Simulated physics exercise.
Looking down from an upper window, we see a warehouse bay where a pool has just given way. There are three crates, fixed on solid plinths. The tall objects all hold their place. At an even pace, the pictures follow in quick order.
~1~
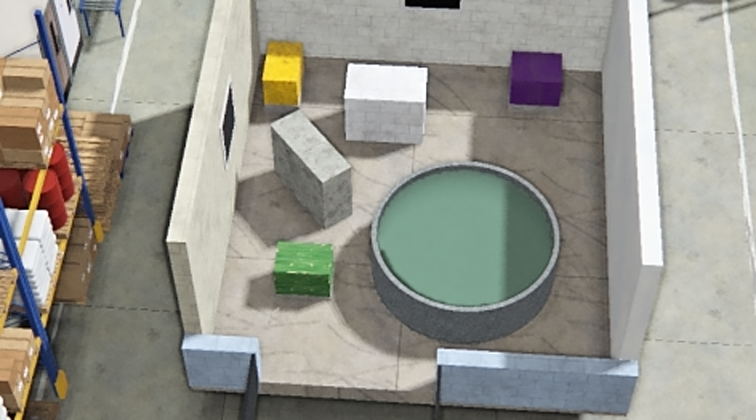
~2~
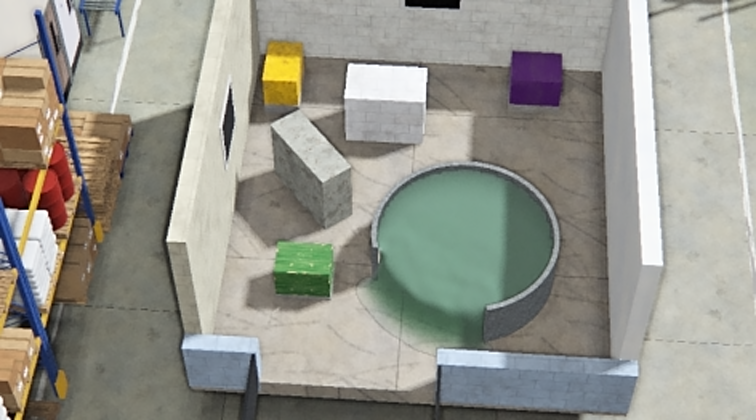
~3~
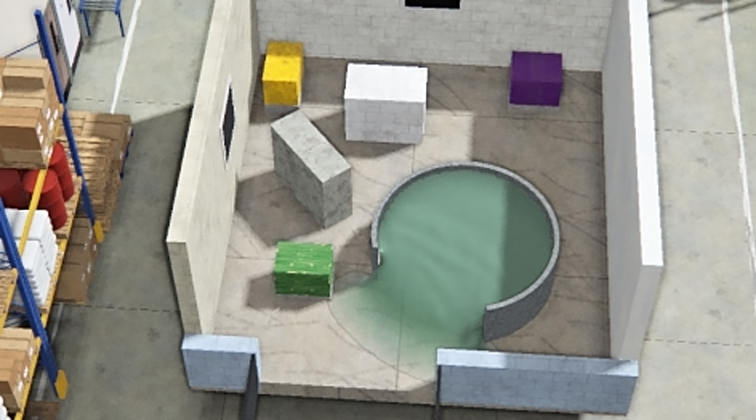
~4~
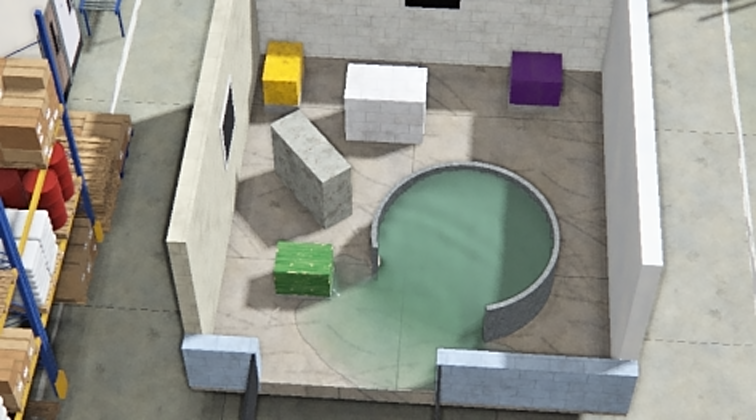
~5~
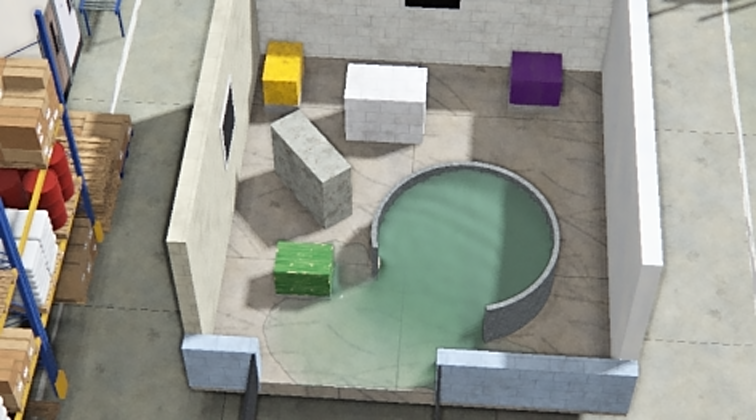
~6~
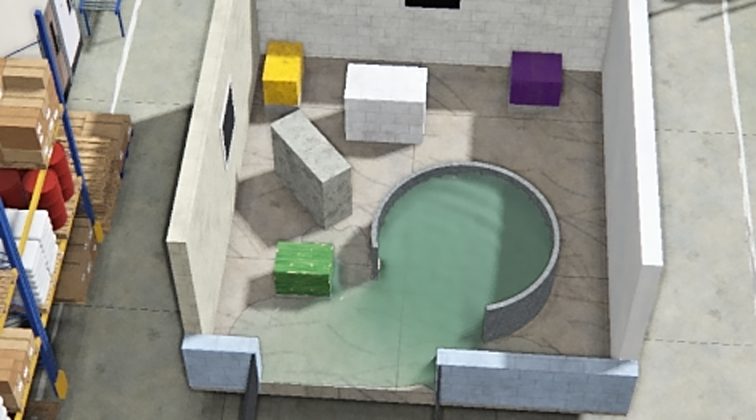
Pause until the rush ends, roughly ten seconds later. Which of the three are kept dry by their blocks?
Result: The purple crate will not be reached, the yellow crate will not be reached, the green crate will be reached.
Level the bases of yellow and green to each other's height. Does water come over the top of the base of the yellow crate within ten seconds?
Yellow: Flooded.
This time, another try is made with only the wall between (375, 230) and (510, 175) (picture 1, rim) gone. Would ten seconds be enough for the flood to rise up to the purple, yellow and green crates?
My guess is purple goes wet, yellow goes wet, and green goes wet.
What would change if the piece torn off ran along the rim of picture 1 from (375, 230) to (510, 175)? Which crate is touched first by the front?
My answer: The one in green.
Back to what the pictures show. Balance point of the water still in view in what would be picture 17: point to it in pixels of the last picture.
About (433, 292) in the last view.
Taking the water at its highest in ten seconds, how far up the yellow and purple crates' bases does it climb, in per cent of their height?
Respectively 60 % and 50 %.
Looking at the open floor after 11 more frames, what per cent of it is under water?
Roughly 40 per cent.
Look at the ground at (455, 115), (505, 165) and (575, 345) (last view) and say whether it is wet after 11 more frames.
Result by point, in sequence: Unwetted, then unwetted, then waterlogged.
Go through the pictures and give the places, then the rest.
Still water in the round tank at (465, 237), in the first picture.
Water pours out at (416, 317) and has run to a hidden place, in the second picture.
The front is at a hidden place, out from the gap at (416, 319), in the third picture.
The front is at a hidden place, out from the gap at (416, 320), in the fourth picture.
Water pours out at (416, 321) and has run to (271, 330), in the fifth picture.
The front is at a hidden place, out from the gap at (416, 321), in the sixth picture.
A moment on, water covers 30 % of the floor; the purple crate not reached, the yellow crate not reached, the green crate water round its plinth.
Next, water covers 40 % of the floor; the purple crate not reached, the yellow crate not reached, the green crate water round its plinth.
Then, water covers 60 % of the floor; the purple crate not reached, the yellow crate water round its plinth, the green crate water round its plinth.
Later, water covers 85 % of the floor; the purple crate water round its plinth, the yellow crate water round its plinth, the green crate water round its plinth.
In the end, water covers 100 % of the floor; the purple crate stayed above the water, the yellow crate stayed above the water, the green crate was topped.
